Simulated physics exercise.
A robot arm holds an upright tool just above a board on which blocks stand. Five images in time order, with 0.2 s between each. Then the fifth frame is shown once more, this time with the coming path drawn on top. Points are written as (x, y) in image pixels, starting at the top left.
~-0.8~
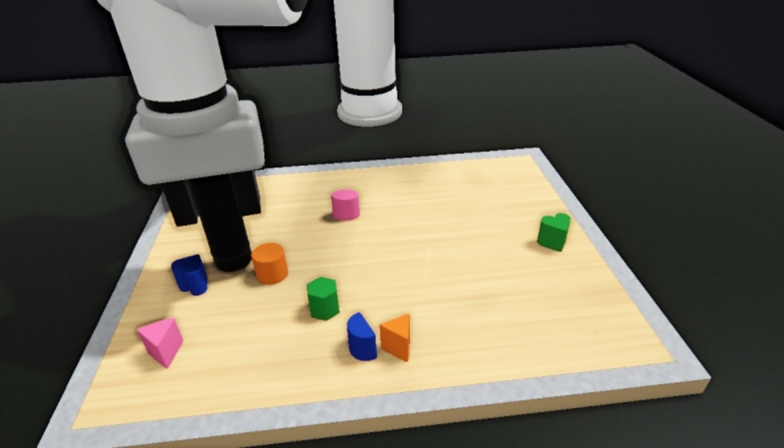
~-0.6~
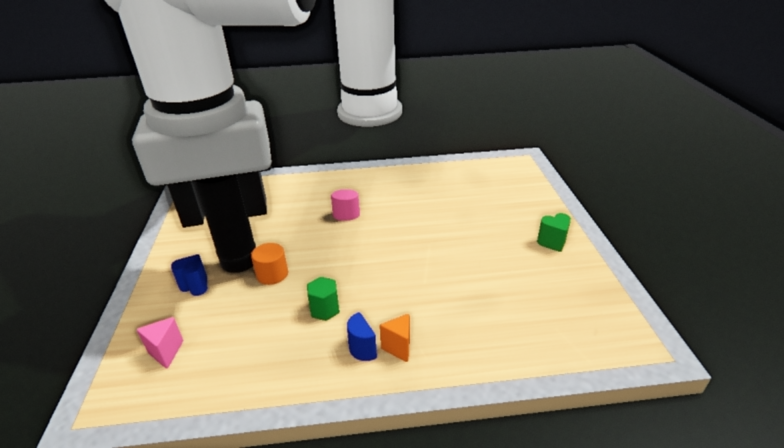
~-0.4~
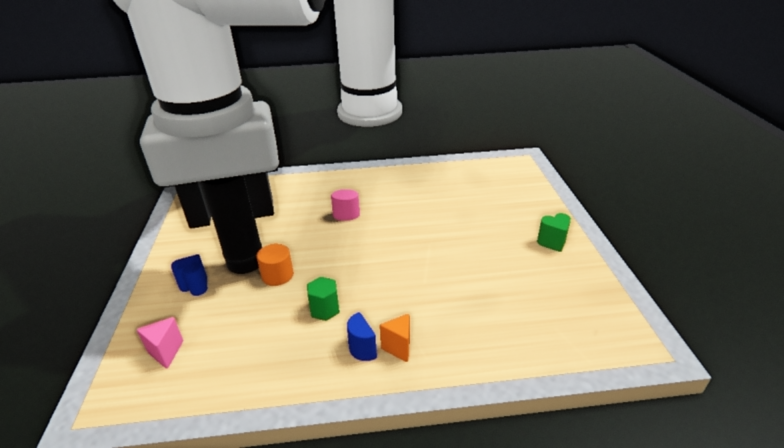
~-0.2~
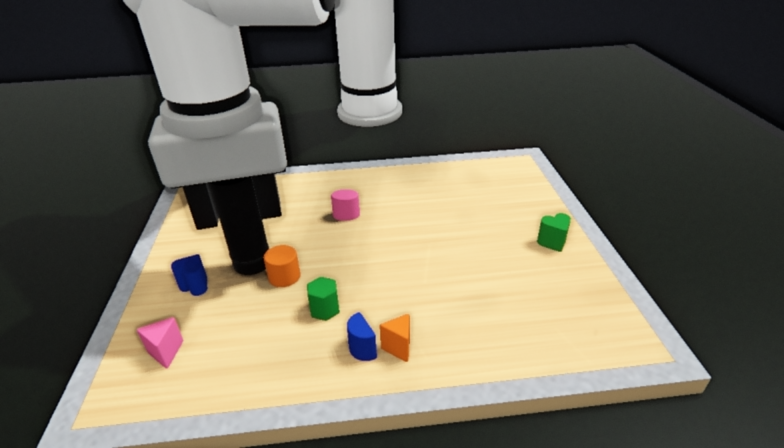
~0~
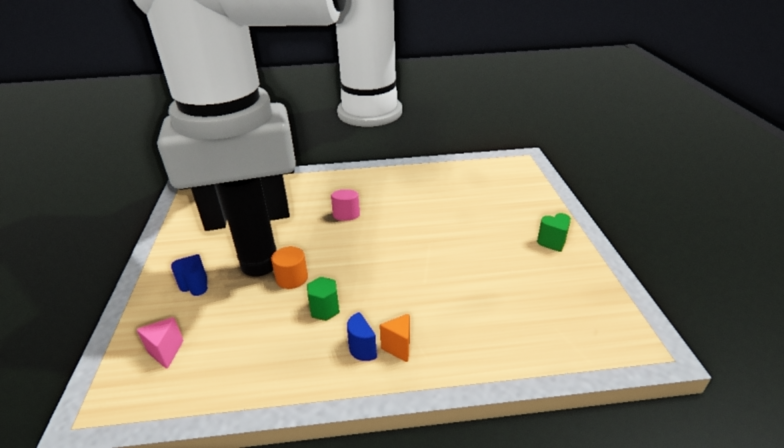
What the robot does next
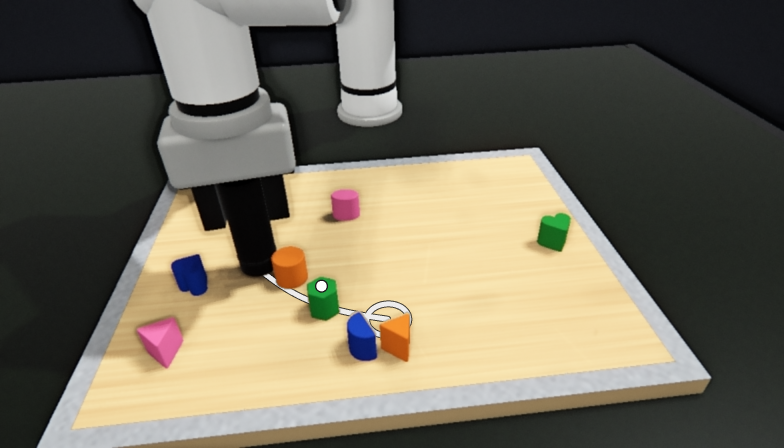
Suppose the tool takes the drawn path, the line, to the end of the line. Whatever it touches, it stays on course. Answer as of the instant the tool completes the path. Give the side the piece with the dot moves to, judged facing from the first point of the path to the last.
That's a shift to the left.
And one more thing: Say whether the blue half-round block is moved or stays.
It is still where it was.
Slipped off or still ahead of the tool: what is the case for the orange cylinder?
The tool should slip past it.
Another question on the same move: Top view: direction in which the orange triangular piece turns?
It ends up turned clockwise.
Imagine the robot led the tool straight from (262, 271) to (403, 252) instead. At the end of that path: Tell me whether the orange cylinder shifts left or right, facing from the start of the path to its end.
It moves off to the right.
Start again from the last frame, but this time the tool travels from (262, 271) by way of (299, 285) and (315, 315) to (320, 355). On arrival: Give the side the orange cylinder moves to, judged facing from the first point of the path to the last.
The left.
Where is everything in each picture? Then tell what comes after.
In the first picture, lower end of the tool at (234, 261), tops of blocks, orange cylinder at (267, 252), green hexagonal block at (322, 286), blue half-round block at (359, 325), orange triangular piece at (398, 325).
In the second picture, tool at (240, 262), blocks as before.
In the third picture, tool at (246, 263), orange cylinder at (273, 253).
In the fourth picture, tool at (253, 264), orange cylinder at (280, 254).
In the fifth picture, tool at (260, 265), orange cylinder at (288, 255), green hexagonal block at (322, 286), blue half-round block at (359, 325), orange triangular piece at (398, 325).
The drawn path runs from (262, 271) via (313, 302), ending at (388, 319); the dot is on the green hexagonal block.
On the path given first. One third of the way, tool at (293, 287); orange cylinder at (327, 263).
Two thirds of the way, tool at (336, 304); orange cylinder at (355, 264); green hexagonal block at (365, 299), turned 15° anticlockwise.
At the end, tool at (387, 313); orange cylinder at (356, 263); green hexagonal block at (420, 309), turned 10° anticlockwise; blue half-round block not moved; orange triangular piece at (404, 328), turned 30° clockwise.
